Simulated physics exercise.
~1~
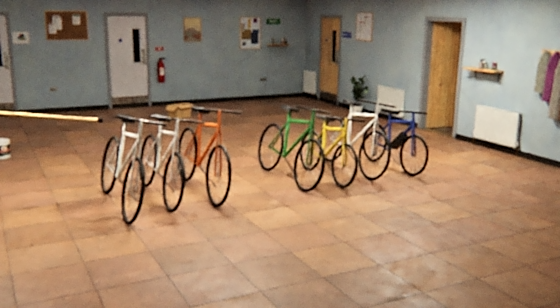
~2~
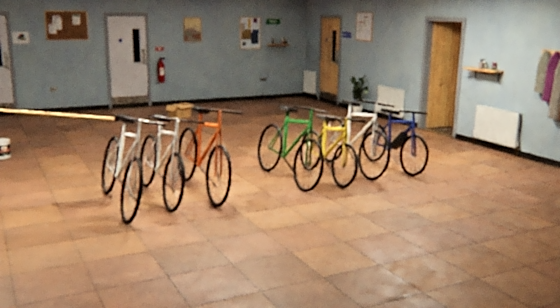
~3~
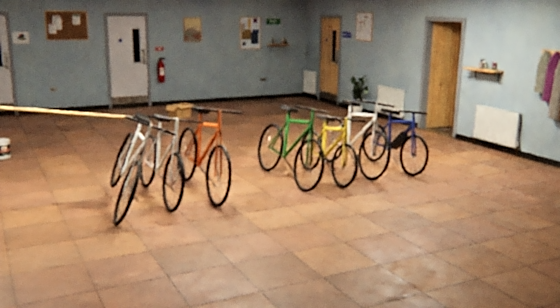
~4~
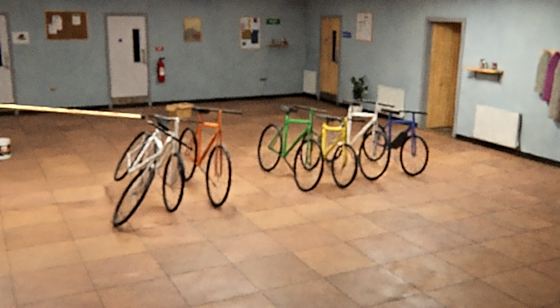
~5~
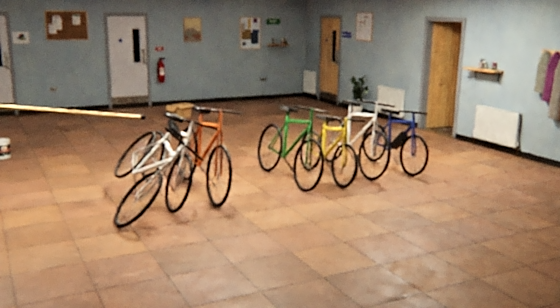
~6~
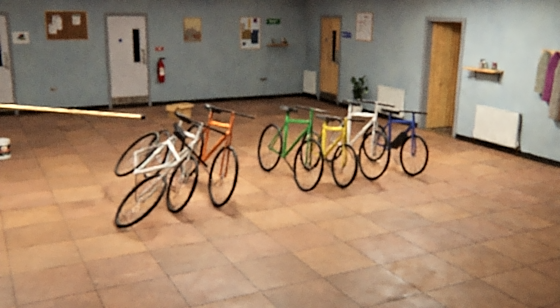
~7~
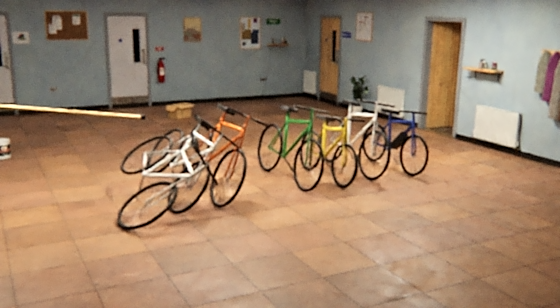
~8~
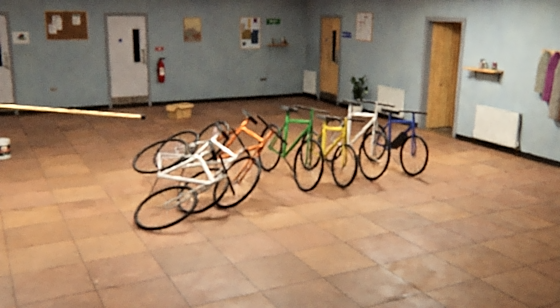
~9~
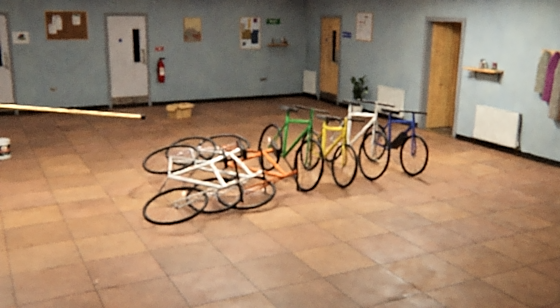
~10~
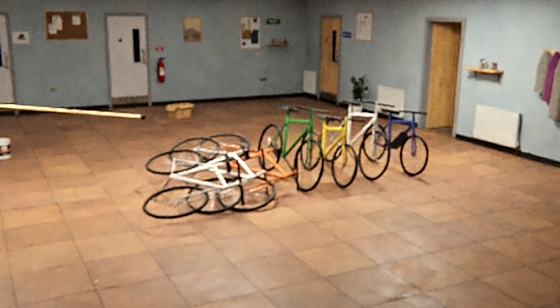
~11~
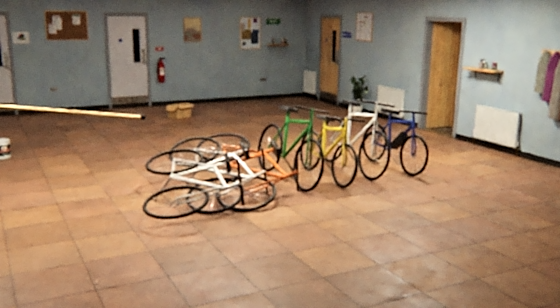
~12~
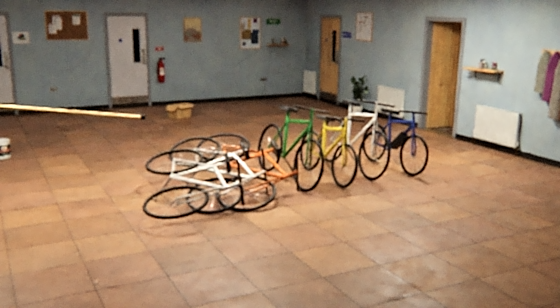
In a blue-walled room with a tiled floor, a pale pole slid in from the left and nudged the nearest white bicycle, which toppled rightward against another white one and an orange one until all three lay in a heap beside four still standing.
